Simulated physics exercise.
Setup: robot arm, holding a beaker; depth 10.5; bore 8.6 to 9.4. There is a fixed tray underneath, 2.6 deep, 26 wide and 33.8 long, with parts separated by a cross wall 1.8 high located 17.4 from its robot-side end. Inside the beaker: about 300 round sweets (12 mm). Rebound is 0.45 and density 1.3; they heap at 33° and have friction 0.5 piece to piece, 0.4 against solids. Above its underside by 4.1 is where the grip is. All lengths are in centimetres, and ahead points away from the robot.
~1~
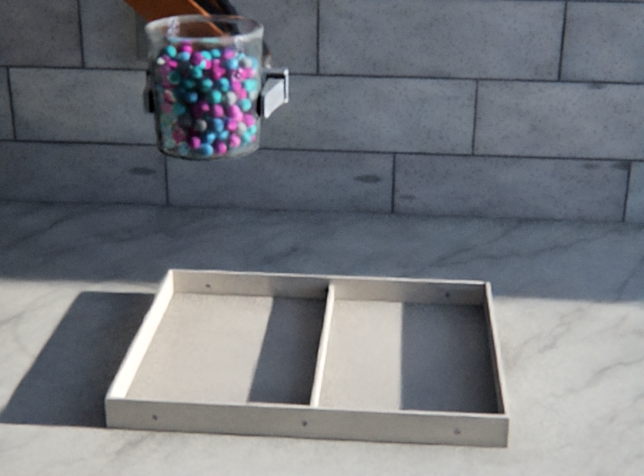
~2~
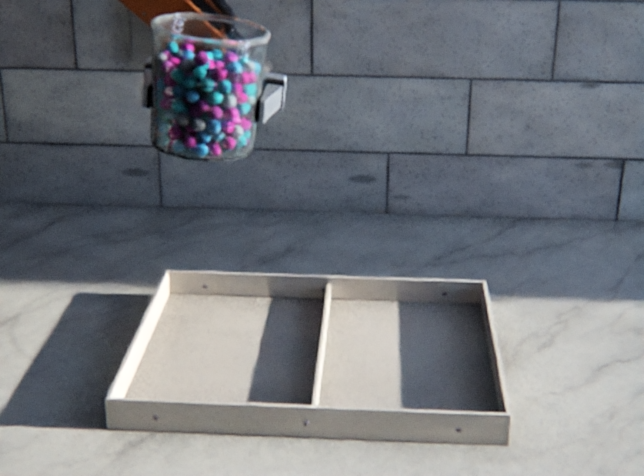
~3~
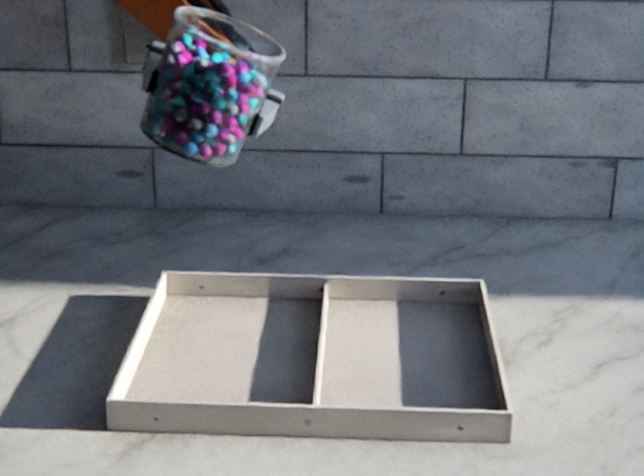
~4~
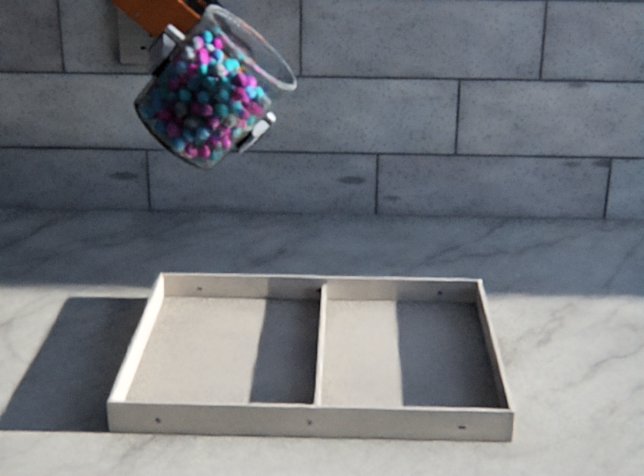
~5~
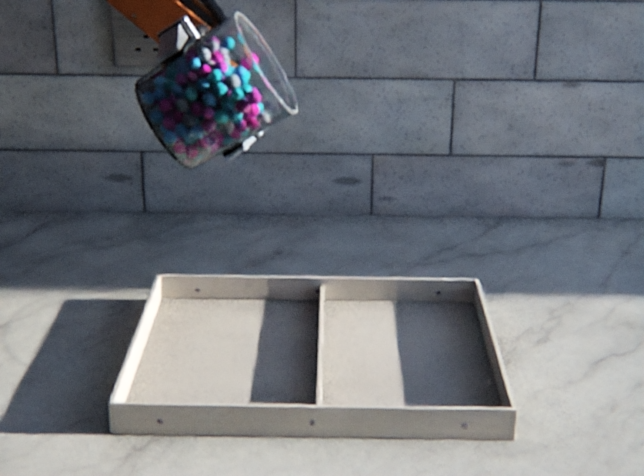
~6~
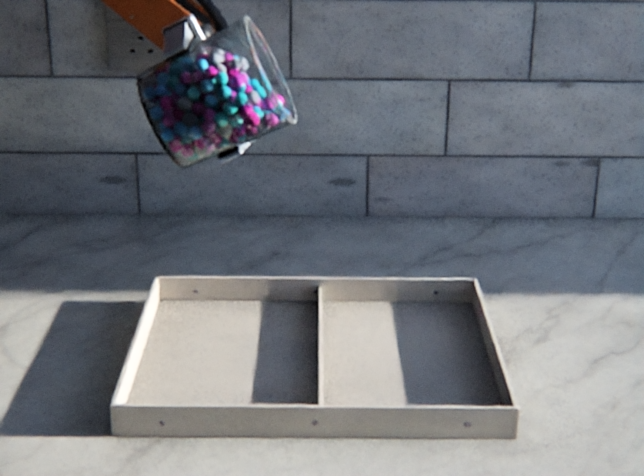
The clip opens with a robot arm holding a clear beaker of pink, blue and teal round sweets nearly upright above an empty, two-part tray on a marbled surface. The arm tilts the beaker steeply to the right, and the sweets shift toward its lower side, all still inside.
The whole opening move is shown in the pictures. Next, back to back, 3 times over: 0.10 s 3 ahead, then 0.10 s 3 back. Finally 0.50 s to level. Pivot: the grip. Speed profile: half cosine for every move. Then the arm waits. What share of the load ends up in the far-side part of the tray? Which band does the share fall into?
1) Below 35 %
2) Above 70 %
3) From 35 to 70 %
(1) Below 35 %.
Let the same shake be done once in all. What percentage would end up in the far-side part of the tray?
10 per cent or so.
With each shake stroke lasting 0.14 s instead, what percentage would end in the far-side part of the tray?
Then roughly 10 percent.
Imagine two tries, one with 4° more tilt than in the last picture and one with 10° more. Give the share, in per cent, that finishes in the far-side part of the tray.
Estimates: 30 % then 45 %.
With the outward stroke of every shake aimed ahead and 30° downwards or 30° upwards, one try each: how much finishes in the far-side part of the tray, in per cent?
10 and 35 %.
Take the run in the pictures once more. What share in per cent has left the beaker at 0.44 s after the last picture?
Roughly 20 percent up to then.
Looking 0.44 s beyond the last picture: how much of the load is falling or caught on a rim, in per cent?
Estimated fraction: Near 11 %.
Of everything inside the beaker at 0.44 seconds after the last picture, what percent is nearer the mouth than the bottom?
Around 40 per cent of it.
Then, 0.44 s after the last picture, tilted 64° forward, highest piece 28 above the table; 238 in the beaker, 27 in the far-side part, 4 in the robot-side part, 34 in flight or on a rim.
Then, 0.88 s after the last picture, tilted 26° forward, highest piece 30 above the table; 212 in the beaker, 73 in the far-side part, 11 in the robot-side part, 5 on the table or floor, 2 in flight or on a rim.
Then, 1.30 s after the last picture, level, highest piece 31 above the table; 212 in the beaker, 73 in the far-side part, 12 in the robot-side part, 6 on the table or floor.
Then, 2.35 s after the last picture, level, highest piece 31 above the table; 212 in the beaker, 73 in the far-side part, 12 in the robot-side part, 6 on the table or floor.
Final count, 212 in the beaker, 73 in the far-side part, 12 in the robot-side part, 6 on the table or floor. That is 24 % in the far-side part of the tray.
